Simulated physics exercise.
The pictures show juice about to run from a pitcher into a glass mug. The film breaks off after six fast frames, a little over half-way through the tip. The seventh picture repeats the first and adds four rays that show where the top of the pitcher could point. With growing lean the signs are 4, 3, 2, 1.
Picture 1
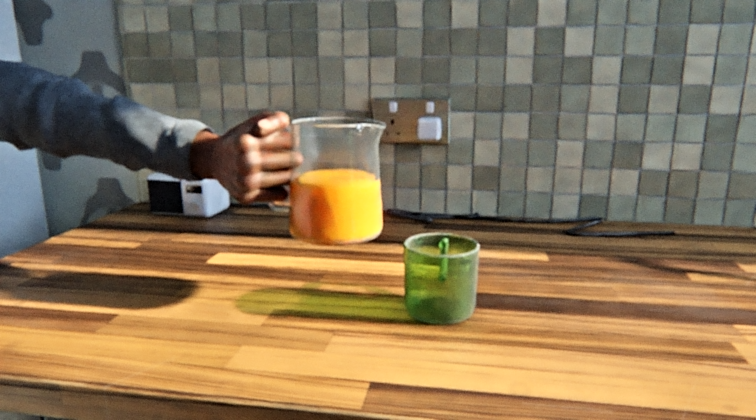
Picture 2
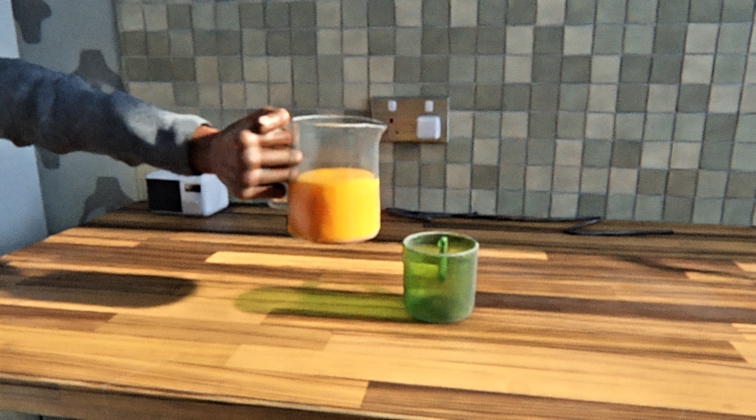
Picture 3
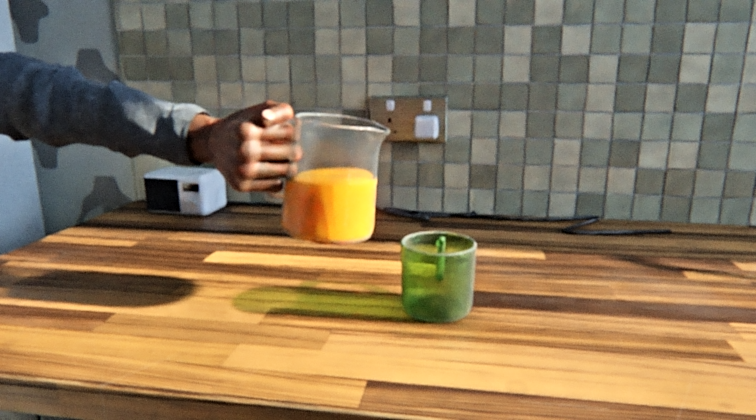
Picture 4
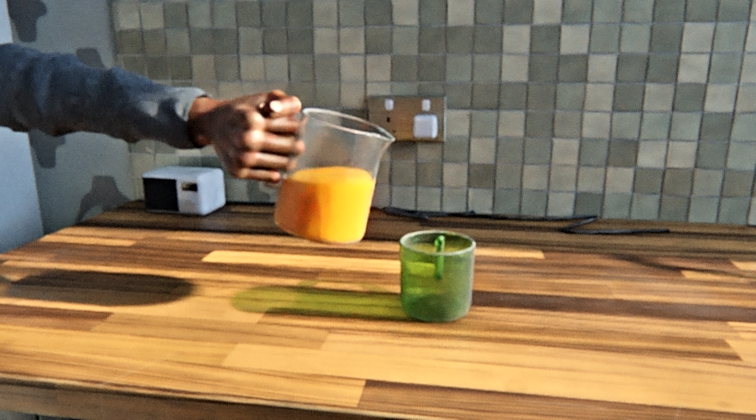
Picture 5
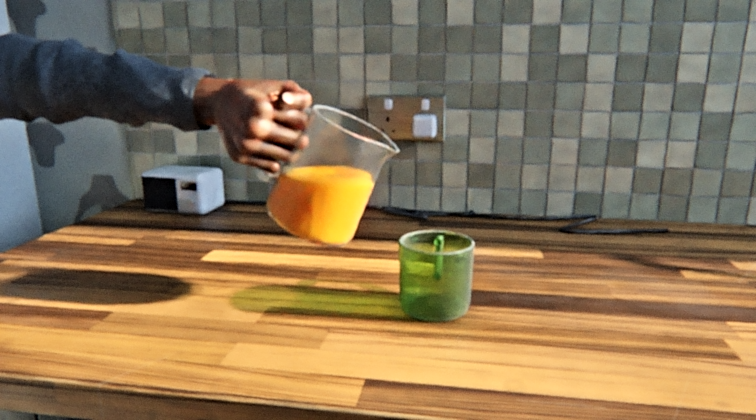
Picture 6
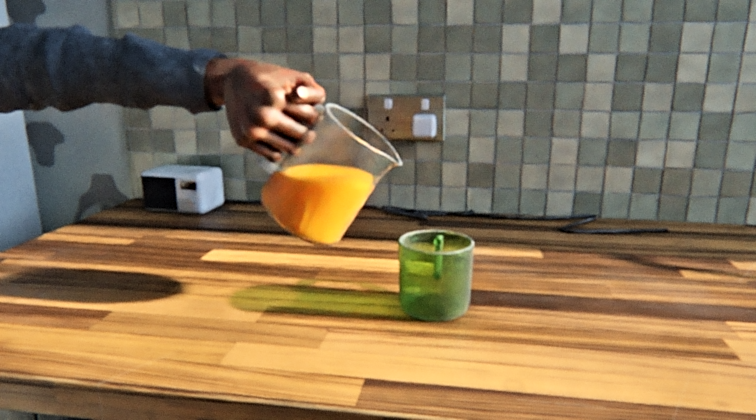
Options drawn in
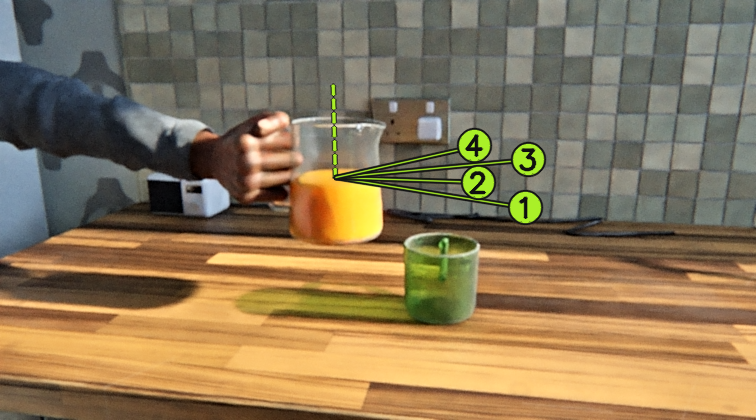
At first, a hand holds a clear glass pitcher of orange juice nearly upright, above and to the left of a green glass mug on a striped wooden counter. Then the hand gradually tilts the pitcher to the right, its spout lowering toward the mug while the juice stays inside.
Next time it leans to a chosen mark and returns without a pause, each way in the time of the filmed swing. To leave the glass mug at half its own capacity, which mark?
4.
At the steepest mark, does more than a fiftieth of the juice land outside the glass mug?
Yes.
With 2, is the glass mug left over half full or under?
Over half.
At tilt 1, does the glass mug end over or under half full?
Over.
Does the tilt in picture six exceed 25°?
Yes.
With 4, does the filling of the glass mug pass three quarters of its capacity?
No.
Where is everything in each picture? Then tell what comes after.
Upright, lip at (384, 125); rim of the glass mug round (441, 243); nothing has left yet.
Upright, lip at (384, 126); nothing has left yet.
Tipped about 7°, lip at (387, 131); nothing has left yet.
Tipped about 15°, lip at (392, 139); nothing has left yet.
Tipped about 25°, lip at (397, 150); nothing has left yet.
Tipped about 36°, lip at (400, 163); nothing has left yet.
On the marked copy, 1 at (508, 205); 2 at (461, 181); 3 at (511, 161); 4 at (458, 150).
With 1, the glass mug ends with about 81 % of what it can hold; 18 % of the juice is spilt.
With 2, the glass mug ends with about 82 % of what it can hold; 5 % of the juice is spilt.
With 3, the glass mug ends with about 67 % of what it can hold.
With 4, the glass mug ends with about 50 % of what it can hold.
